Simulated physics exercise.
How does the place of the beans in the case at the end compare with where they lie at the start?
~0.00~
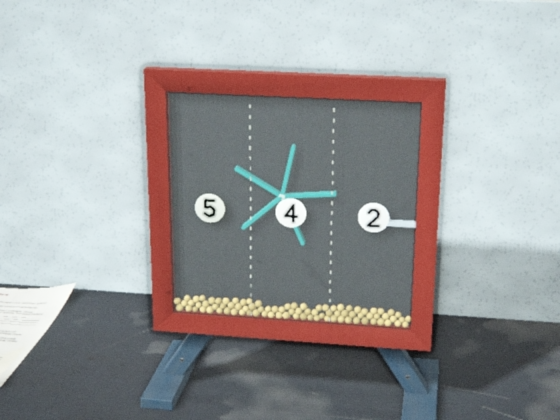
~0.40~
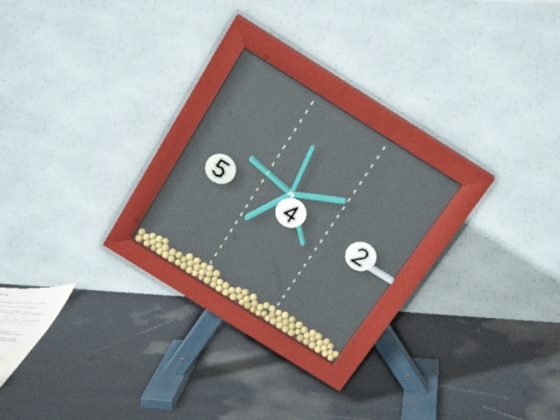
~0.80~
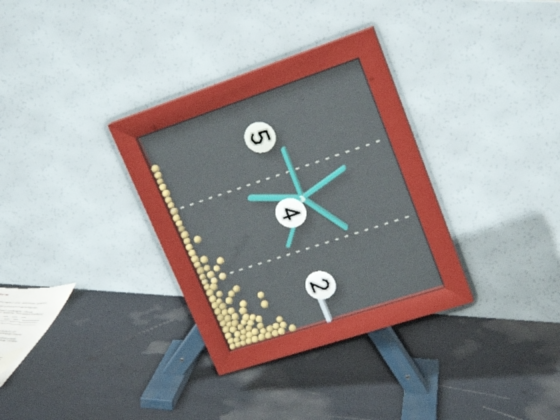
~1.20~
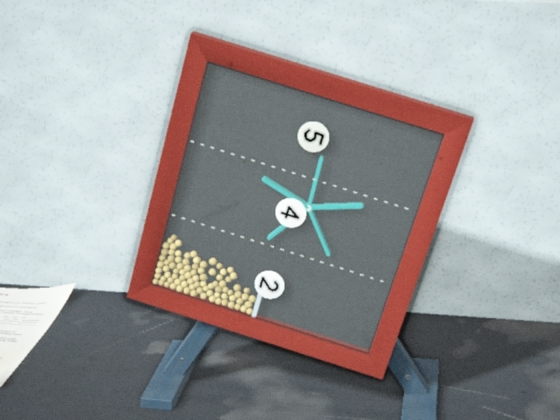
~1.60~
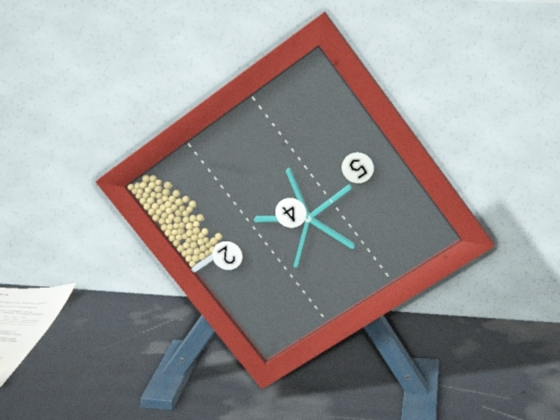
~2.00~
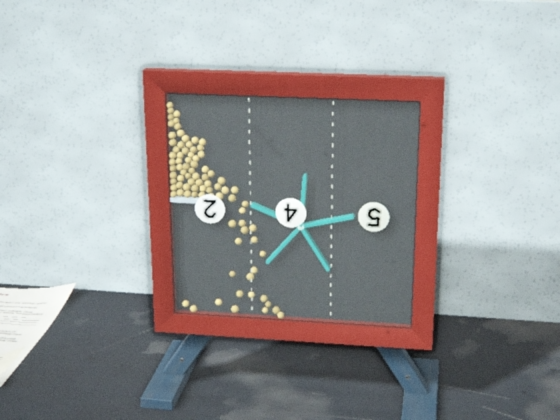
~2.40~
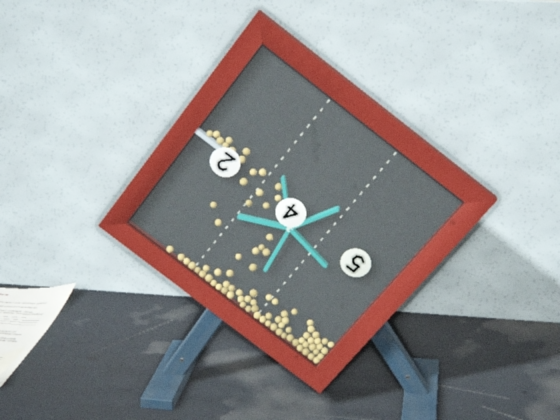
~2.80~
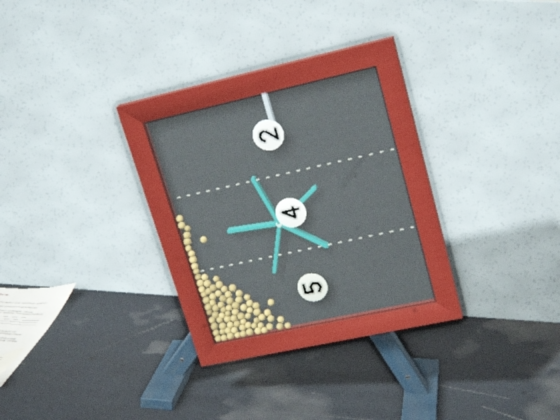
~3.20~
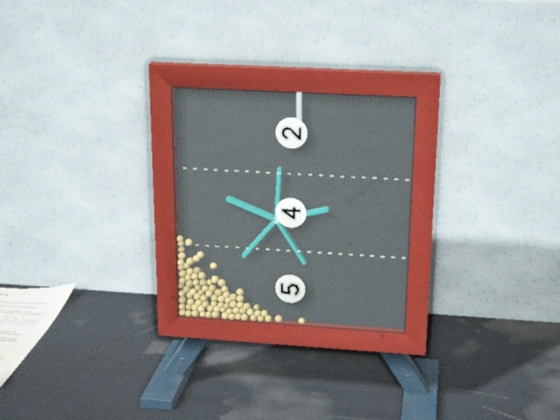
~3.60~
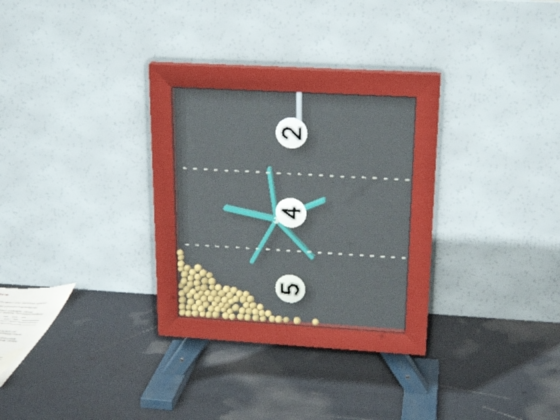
At the start the beans lie in a low layer along the whole bottom of the case, across all three strips. At the end they are heaped in the lower left corner, sloping down to the right within the strip marked five.
